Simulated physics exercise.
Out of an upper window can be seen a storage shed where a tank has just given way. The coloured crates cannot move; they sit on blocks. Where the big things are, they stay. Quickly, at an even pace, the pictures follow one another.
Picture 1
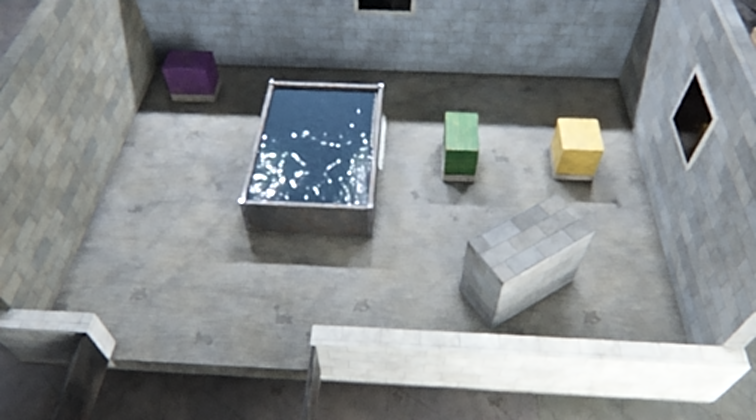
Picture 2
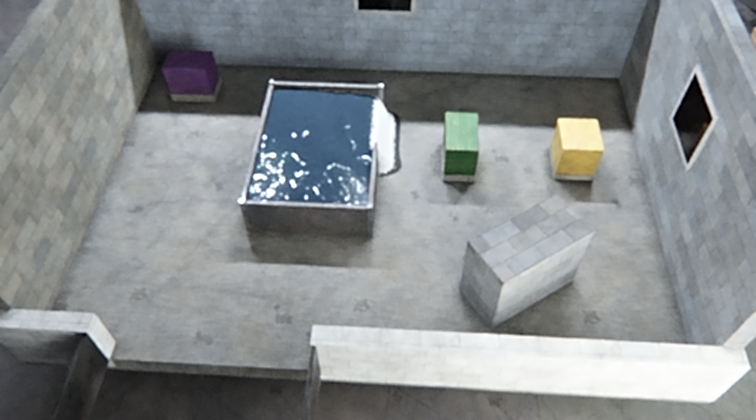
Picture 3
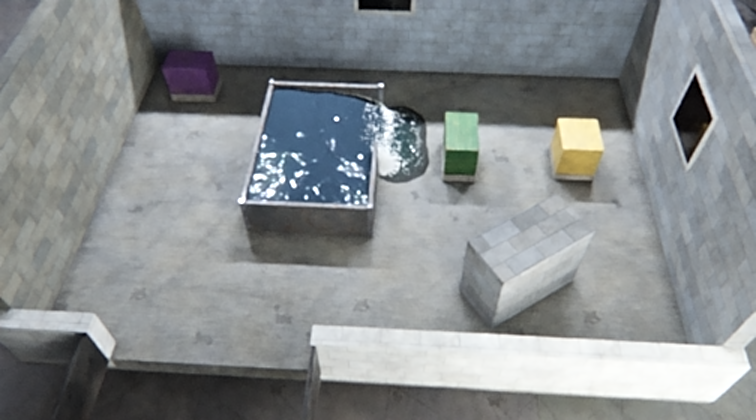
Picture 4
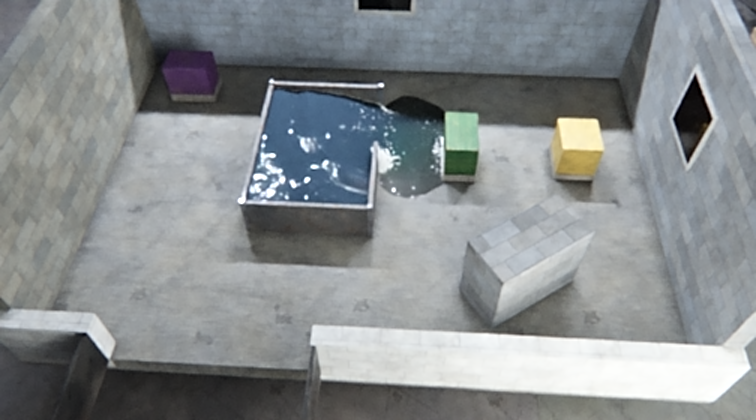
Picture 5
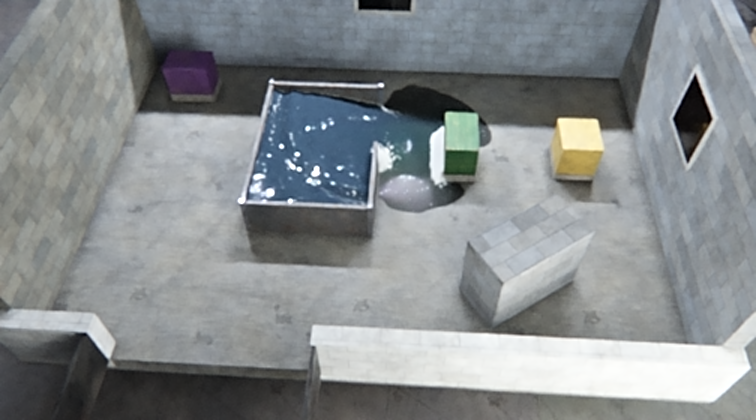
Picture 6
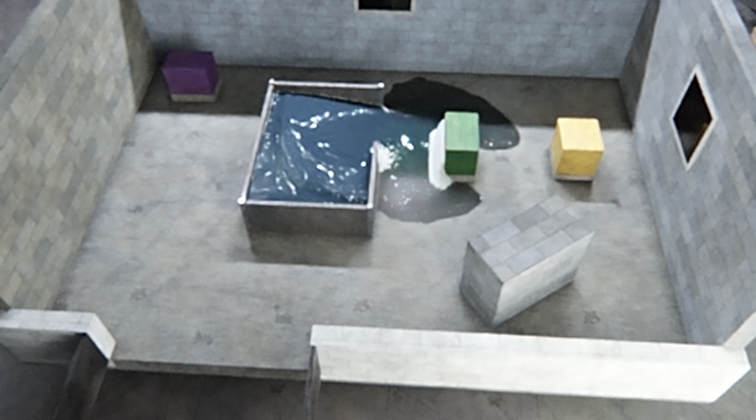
Storage shed seen from above, water bursting from the open tank's right side, spreading across the floor and around the green box.
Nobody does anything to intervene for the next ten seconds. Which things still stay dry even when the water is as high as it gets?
Purple crate: Spared; green crate: Reached; yellow crate: Reached.
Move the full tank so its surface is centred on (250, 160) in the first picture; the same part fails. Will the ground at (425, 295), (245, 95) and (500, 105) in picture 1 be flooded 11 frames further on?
First unwetted; next unwetted; last drenched.
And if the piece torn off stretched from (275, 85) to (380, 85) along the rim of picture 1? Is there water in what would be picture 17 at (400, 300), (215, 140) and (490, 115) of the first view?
Spared; drenched; drenched.
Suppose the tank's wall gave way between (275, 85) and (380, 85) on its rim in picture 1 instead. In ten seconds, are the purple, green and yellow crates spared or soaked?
The purple one takes water; the green one keeps dry; the yellow one is soaked.
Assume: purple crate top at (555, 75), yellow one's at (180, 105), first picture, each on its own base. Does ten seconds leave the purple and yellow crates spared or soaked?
I'd say purple is overtopped, while yellow is missed.
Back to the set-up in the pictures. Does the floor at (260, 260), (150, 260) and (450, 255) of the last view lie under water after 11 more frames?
Going through them in order, I'd call them clear, clear and drenched.
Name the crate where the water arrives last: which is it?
From the pictures, the purple crate.
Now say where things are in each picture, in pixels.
The first picture shows the open tank at (317, 143) is whole and still.
In the second picture, water pours out at (377, 133) and has run to (390, 116).
In the third picture, the front is at (417, 173), out from the gap at (377, 135).
In the fourth picture, the front is at (440, 180), out from the gap at (377, 136).
In the fifth picture, the front is at (484, 132), out from the gap at (377, 136).
In the sixth picture, water pours out at (377, 135) and has run to (514, 138).
A moment on, water covers 25 % of the floor; the purple crate not reached, the green crate water round its plinth, the yellow crate water round its plinth.
Next, water covers 30 % of the floor; the purple crate not reached, the green crate water round its plinth, the yellow crate water round its plinth.
Then, water covers 45 % of the floor; the purple crate not reached, the green crate water round its plinth, the yellow crate water round its plinth.
Later, water covers 70 % of the floor; the purple crate water round its plinth, the green crate water round its plinth, the yellow crate water round its plinth.
In the end, water covers 85 % of the floor; the purple crate stayed above the water, the green crate was topped, the yellow crate was topped.
